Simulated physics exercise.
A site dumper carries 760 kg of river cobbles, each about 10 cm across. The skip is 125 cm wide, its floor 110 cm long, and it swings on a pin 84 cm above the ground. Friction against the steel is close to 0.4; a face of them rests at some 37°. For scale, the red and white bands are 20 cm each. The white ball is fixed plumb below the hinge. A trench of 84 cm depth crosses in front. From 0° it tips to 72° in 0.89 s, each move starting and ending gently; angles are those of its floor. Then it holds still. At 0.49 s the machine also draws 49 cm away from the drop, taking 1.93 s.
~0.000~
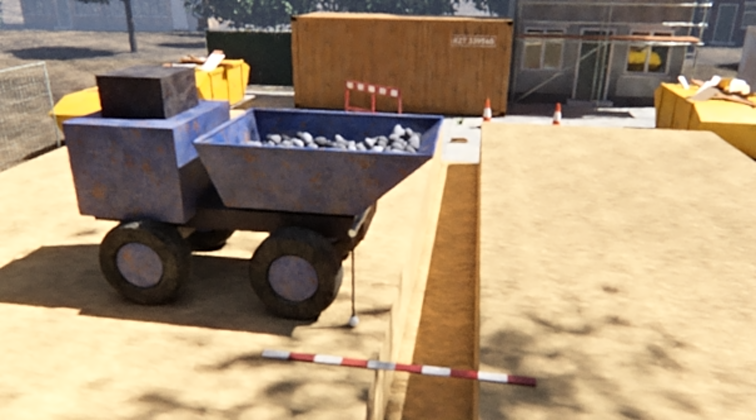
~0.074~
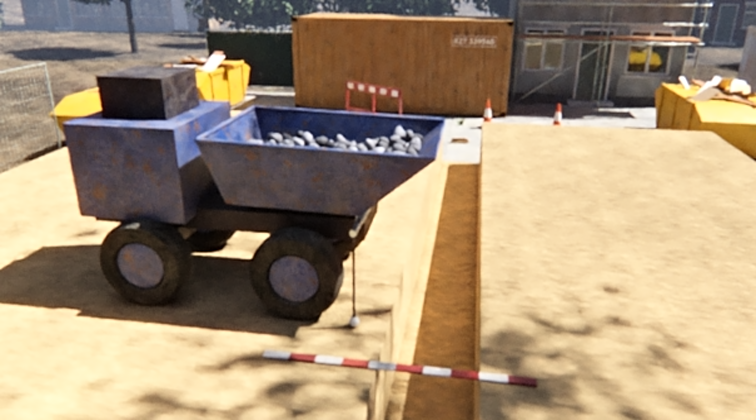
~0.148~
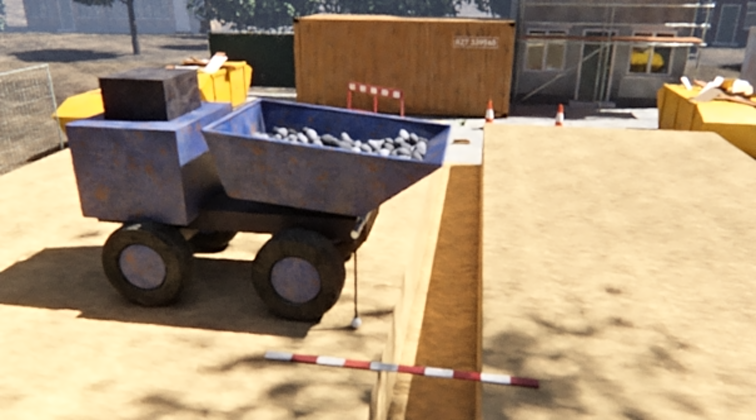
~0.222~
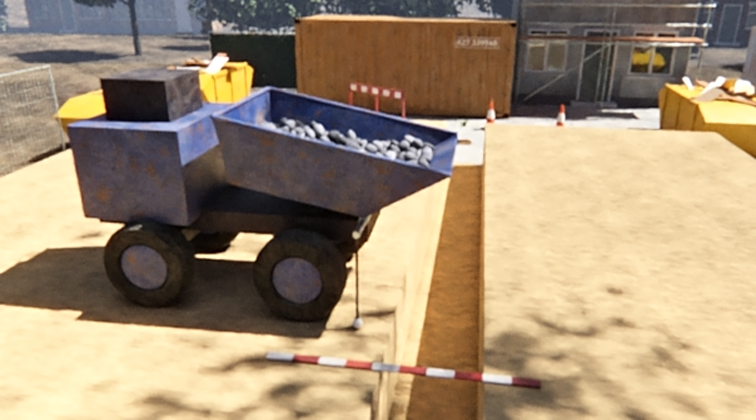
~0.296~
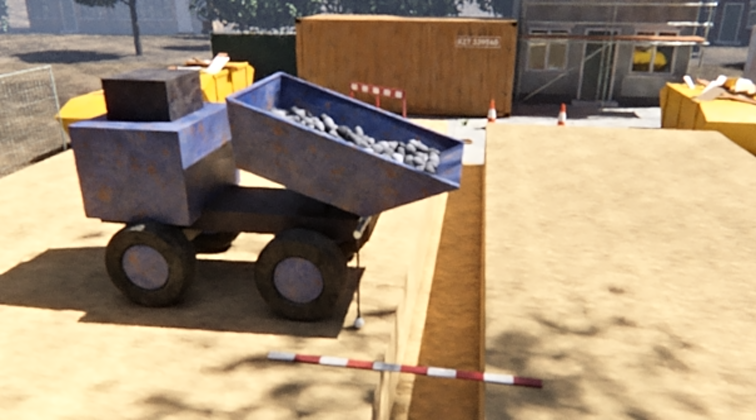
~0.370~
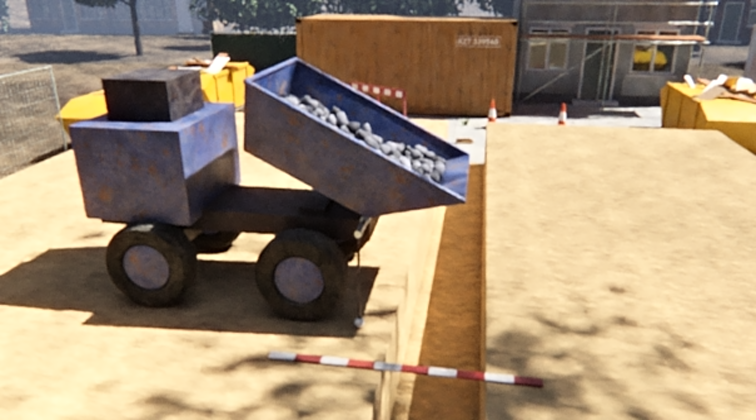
At first, a blue dumper loaded with grey stones stands on sandy ground beside a narrow trench, its skip level behind a red and white striped bar. Then the skip's left end rises steadily, tilting the skip down to the right, while the stones shift toward its lower lip and the wheels stay almost still.
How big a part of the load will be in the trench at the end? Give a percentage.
Roughly 45 per cent ends in the trench.
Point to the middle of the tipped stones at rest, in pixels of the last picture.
Near (503, 296).
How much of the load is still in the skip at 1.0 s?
About 90 per cent.
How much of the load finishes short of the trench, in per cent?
Some 0 per cent of the load.
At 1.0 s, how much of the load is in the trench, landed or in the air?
Some 10 per cent.
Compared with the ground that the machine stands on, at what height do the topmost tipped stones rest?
Some 22 cm above that level.
After 0.7 s the floor is at 61°; 100 % in the skip; the foremost stones are at (451, 221).
After 1.0 s the floor is at 72°; 90 % in the skip, 10 % in the trench, 1 % past the trench; the foremost stones are at (491, 260).
After 2.9 s the floor is at 72°; 0 % in the skip, 44 % in the trench, 56 % past the trench; the foremost stones are past the picture's edge.
After 5.7 s the floor is at 72°; 0 % in the skip, 44 % in the trench, 56 % past the trench; the foremost stones are past the picture's edge.
